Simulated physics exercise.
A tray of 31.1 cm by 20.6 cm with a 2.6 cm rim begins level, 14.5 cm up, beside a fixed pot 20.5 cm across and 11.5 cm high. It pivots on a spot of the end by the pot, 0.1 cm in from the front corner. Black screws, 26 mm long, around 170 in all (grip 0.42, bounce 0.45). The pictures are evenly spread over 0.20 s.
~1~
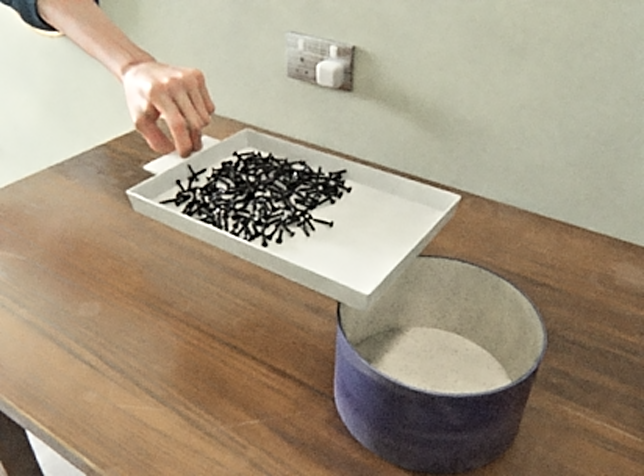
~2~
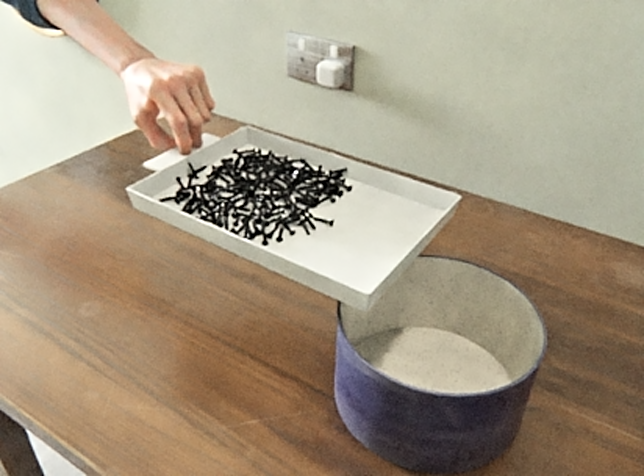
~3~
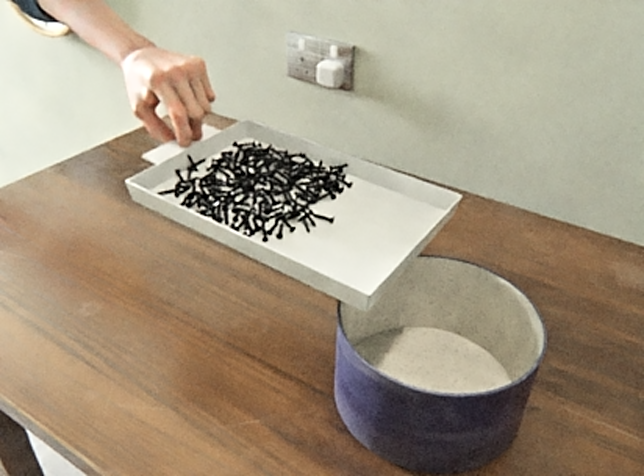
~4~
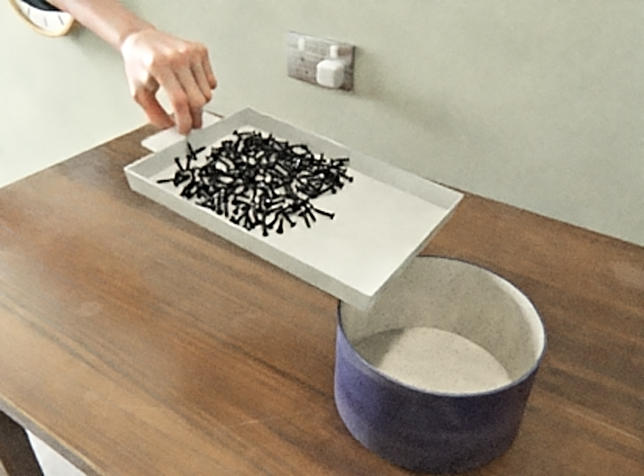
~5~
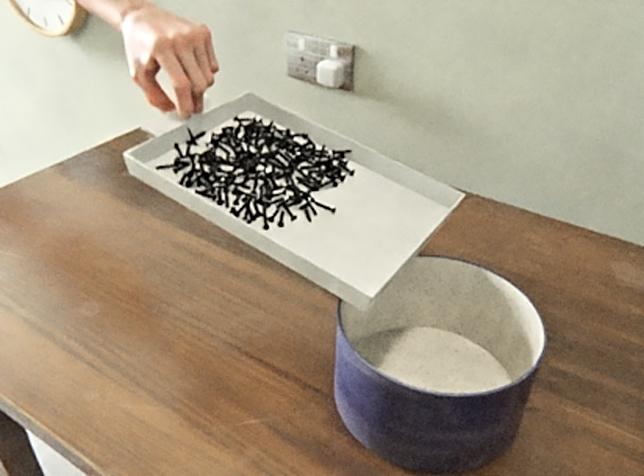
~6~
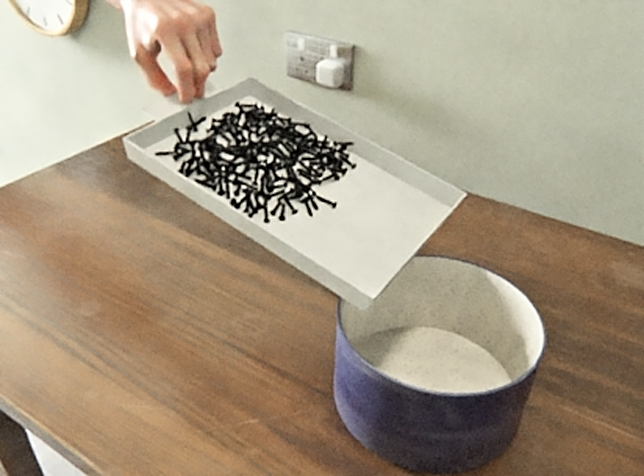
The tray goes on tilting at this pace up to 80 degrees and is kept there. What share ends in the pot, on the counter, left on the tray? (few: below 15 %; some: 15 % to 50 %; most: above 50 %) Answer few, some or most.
Pot: Most, counter: Few, tray: Some.
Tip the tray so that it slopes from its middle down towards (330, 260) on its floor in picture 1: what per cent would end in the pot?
About 50 per cent.
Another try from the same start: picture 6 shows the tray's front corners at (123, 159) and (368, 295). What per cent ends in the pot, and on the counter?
Pot 15, counter 75.
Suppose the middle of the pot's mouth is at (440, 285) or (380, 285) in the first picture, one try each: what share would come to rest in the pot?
Some 60 and 45 per cent.
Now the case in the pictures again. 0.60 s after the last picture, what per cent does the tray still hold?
Roughly 80 per cent.
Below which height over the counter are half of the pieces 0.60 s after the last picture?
Roughly 18 cm.
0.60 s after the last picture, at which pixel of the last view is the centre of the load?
Near (426, 262).
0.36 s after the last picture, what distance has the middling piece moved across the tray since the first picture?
Some 6 cm.
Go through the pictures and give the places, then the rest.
The first frame shows tray tilt 0 degrees, front corners at (131, 191) and (367, 290); middle of the pieces at (257, 188); pot at (440, 315).
The second frame shows tray tilt 1 degrees, front corners at (131, 188) and (367, 290); middle of the pieces at (258, 186).
The third frame shows tray tilt 3 degrees, front corners at (130, 181) and (368, 291); middle of the pieces at (258, 180).
The fourth frame shows tray tilt 6 degrees, front corners at (129, 169) and (369, 292), lowest corner right front; middle of the pieces at (258, 171).
The fifth frame shows tray tilt 9 degrees, front corners at (128, 154) and (371, 292), lowest corner right front; middle of the pieces at (259, 161).
The sixth frame shows tray tilt 13 degrees, front corners at (128, 138) and (372, 293), lowest corner right front; middle of the pieces at (260, 150); pot at (439, 315).
Then, 0.36 s after the last picture, tilt 46 degrees; the tray holds 100 %, the pot 0 %.
Then, 0.60 s after the last picture, tilt 67 degrees; the tray holds 80 %, the pot 5 %.
Then, 0.95 s after the last picture, tilt 80 degrees; the tray holds 25 %, the pot 70 %.
In the end, pot 75 %, counter 5 %, tray 25 %.
